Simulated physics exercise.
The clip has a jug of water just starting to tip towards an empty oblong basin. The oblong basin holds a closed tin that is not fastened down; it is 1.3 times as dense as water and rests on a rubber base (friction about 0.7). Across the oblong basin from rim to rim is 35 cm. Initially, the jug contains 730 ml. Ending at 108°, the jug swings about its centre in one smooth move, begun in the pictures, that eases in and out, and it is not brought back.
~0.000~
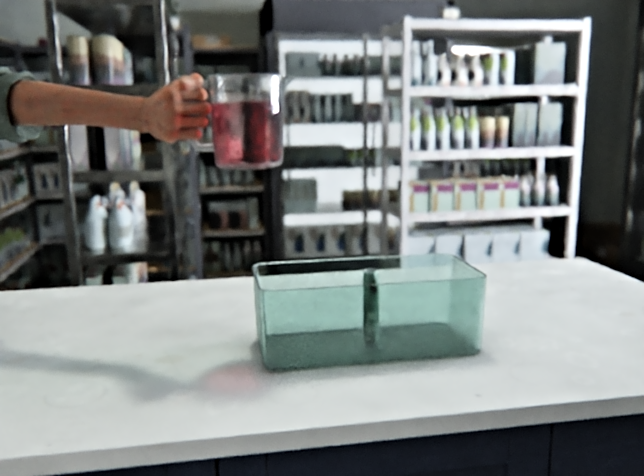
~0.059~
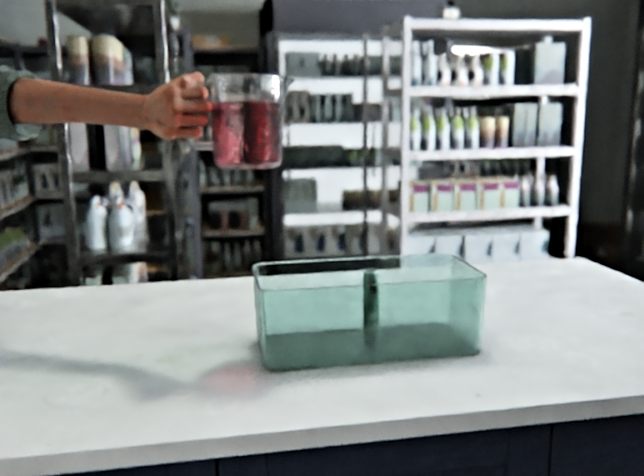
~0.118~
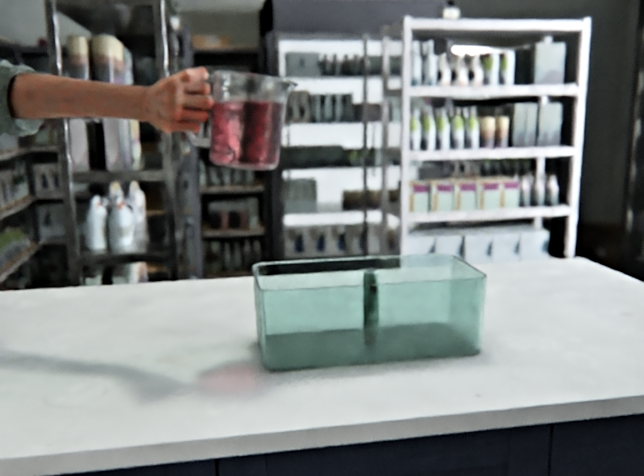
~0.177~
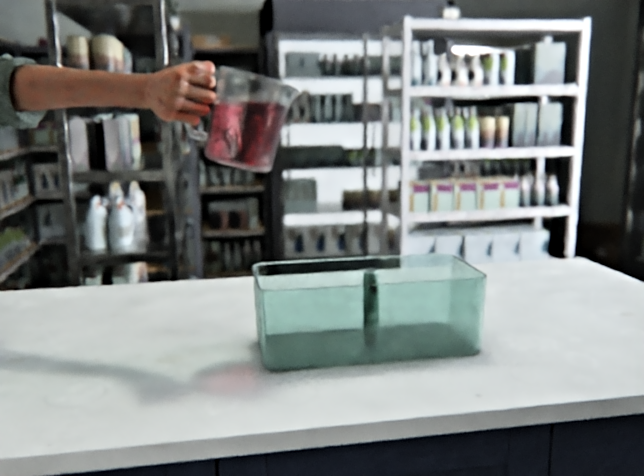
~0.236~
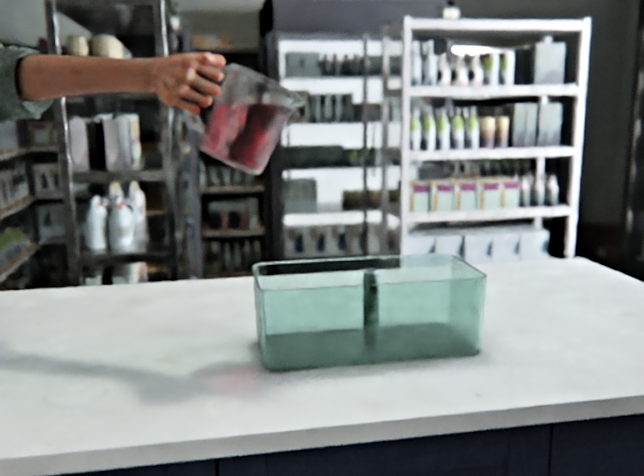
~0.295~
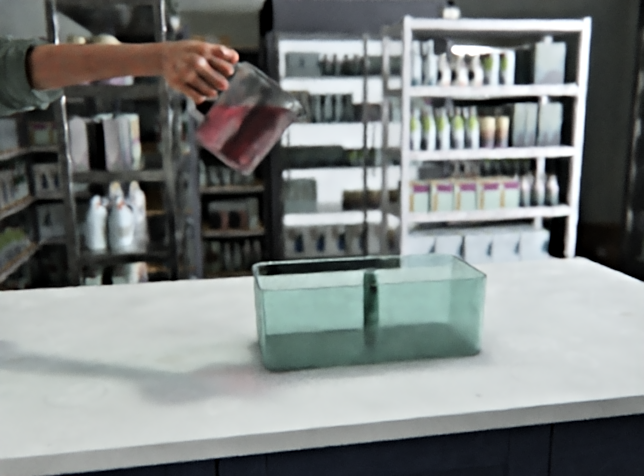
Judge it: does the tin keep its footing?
Looks to me like it can't hold out.
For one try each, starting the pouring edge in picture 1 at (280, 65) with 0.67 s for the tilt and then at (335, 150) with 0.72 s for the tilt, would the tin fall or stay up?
First it stays up; then it topples.
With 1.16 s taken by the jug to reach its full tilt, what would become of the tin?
It tumbles over, then.
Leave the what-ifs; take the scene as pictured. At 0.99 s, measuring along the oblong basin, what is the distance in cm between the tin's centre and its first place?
About 9 cm.
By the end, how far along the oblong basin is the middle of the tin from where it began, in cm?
9.5 cm.
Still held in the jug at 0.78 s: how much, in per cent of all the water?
Around 16 in a hundred.
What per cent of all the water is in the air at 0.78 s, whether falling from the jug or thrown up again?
Something like 32 per cent is in the air then.
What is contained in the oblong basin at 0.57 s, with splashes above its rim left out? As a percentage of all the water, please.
About 4%.
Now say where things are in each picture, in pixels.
Tilt 0°; pouring edge (294, 77); surface from (212, 104) to (280, 103); the oblong basin's rim runs from (256, 278) to (469, 266); the tin's top is at (371, 274), in the first frame.
Tilt 2°; pouring edge (295, 79); surface from (213, 104) to (281, 103), in the second frame.
Tilt 7°; pouring edge (298, 84); surface from (214, 104) to (282, 104), in the third frame.
Tilt 15°; pouring edge (303, 92); surface from (215, 106) to (285, 105), in the fourth frame.
Tilt 26°; pouring edge (307, 103); surface from (212, 115) to (291, 106), in the fifth frame.
Tilt 39°; pouring edge (310, 117); surface from (203, 121) to (299, 111), in the sixth frame.
By 0.57 s the tilt is 97° and 63 per cent is still to pour; the tin stands where it began.
By 0.78 s the tilt is 108° and 15 per cent is still to pour; the tin leans 8°.
By 0.99 s the tilt is 108° and 2 per cent is still to pour; the tin lies on its side.
By 1.22 s the tilt is 108° and 0 per cent is still to pour; the tin lies on its side.
At rest the tin lies on its side.
